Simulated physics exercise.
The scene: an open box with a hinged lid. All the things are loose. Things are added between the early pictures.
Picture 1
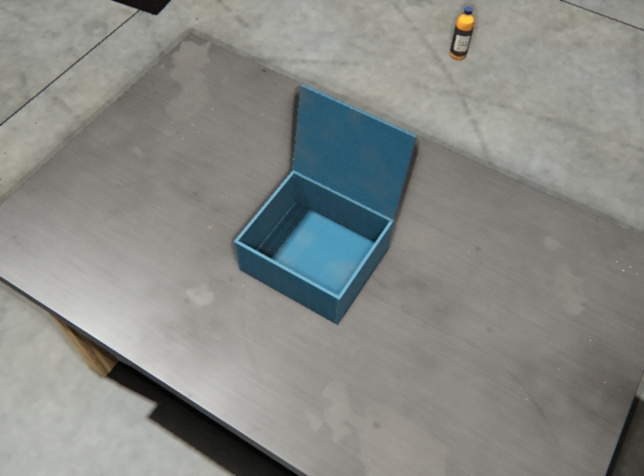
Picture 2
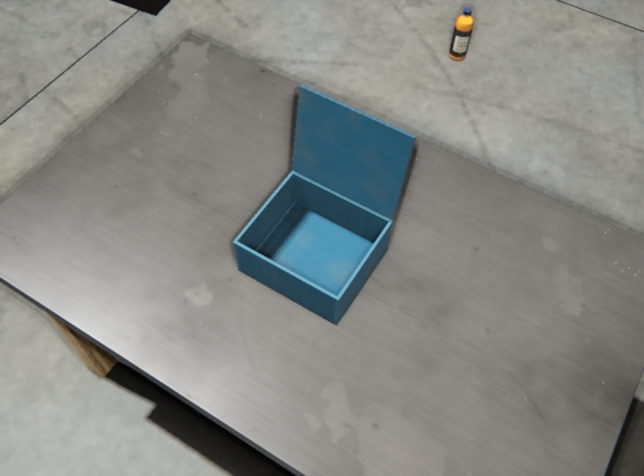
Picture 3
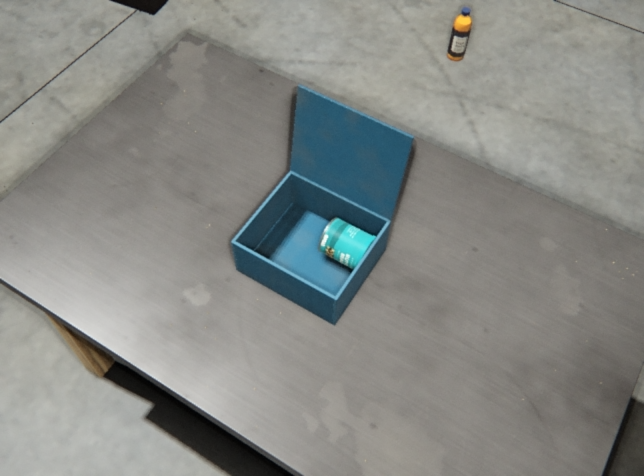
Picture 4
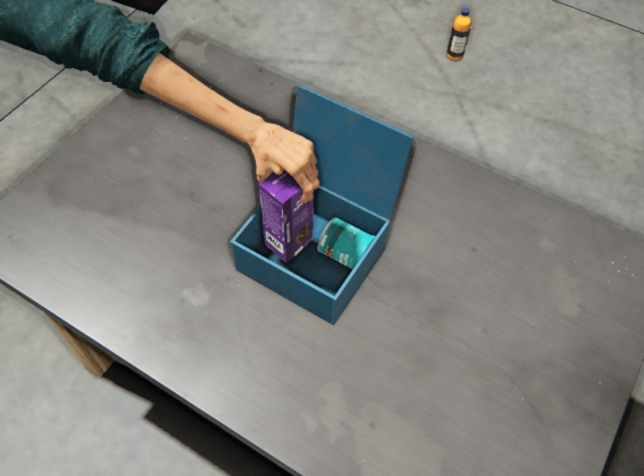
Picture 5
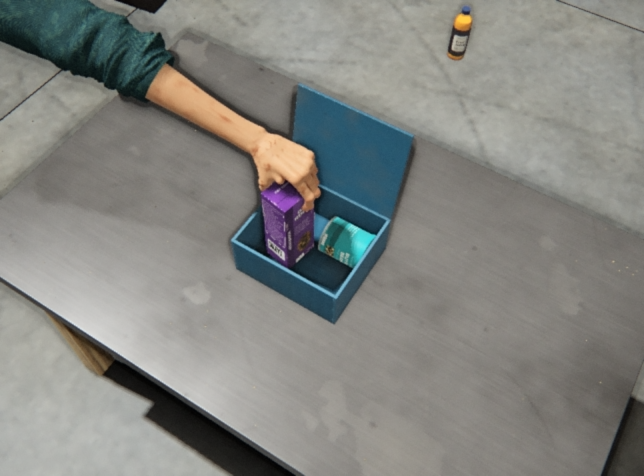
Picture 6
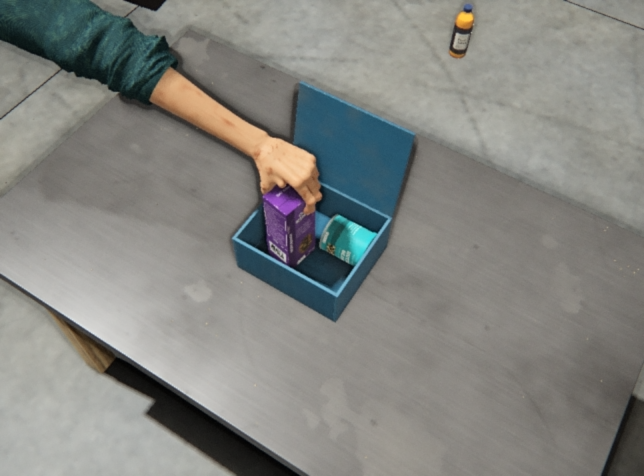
A hand in a green sleeve lowered a purple carton slightly into the left side of an open blue box, after a turquoise tin had appeared inside on the right.
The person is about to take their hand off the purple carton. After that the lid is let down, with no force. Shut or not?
The lid will not close.
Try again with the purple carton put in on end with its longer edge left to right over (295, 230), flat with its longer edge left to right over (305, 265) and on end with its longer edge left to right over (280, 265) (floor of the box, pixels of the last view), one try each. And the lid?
In the first case it stays ajar; in the second case it sits on the rim; in the third case it is held up.
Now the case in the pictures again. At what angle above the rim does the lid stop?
About 55°.
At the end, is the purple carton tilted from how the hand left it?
The purple carton stays as placed.
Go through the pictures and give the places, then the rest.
The last thing is not in view yet, in the first picture.
The last thing is not in view yet, in the second picture.
The last thing is not in view yet; turquoise tin (348, 245), in the third picture.
Coming down; purple carton (288, 214); turquoise tin (347, 245), in the fourth picture.
Coming down; purple carton (289, 222); turquoise tin (348, 244), in the fifth picture.
In place under the hand; purple carton (291, 225); turquoise tin (349, 242), in the sixth picture.
Then, 1.00 s on from there, lid starting down.
Then, 1.30 s on from there, lid 78° above the rim.
Then, 1.50 s on from there, lid 66° above the rim.
Then, 1.60 s on from there, lid 58° above the rim.
In the end, lid 53° above the rim; both unmoved. At the end, from the last picture's camera, purple carton near (291, 225).
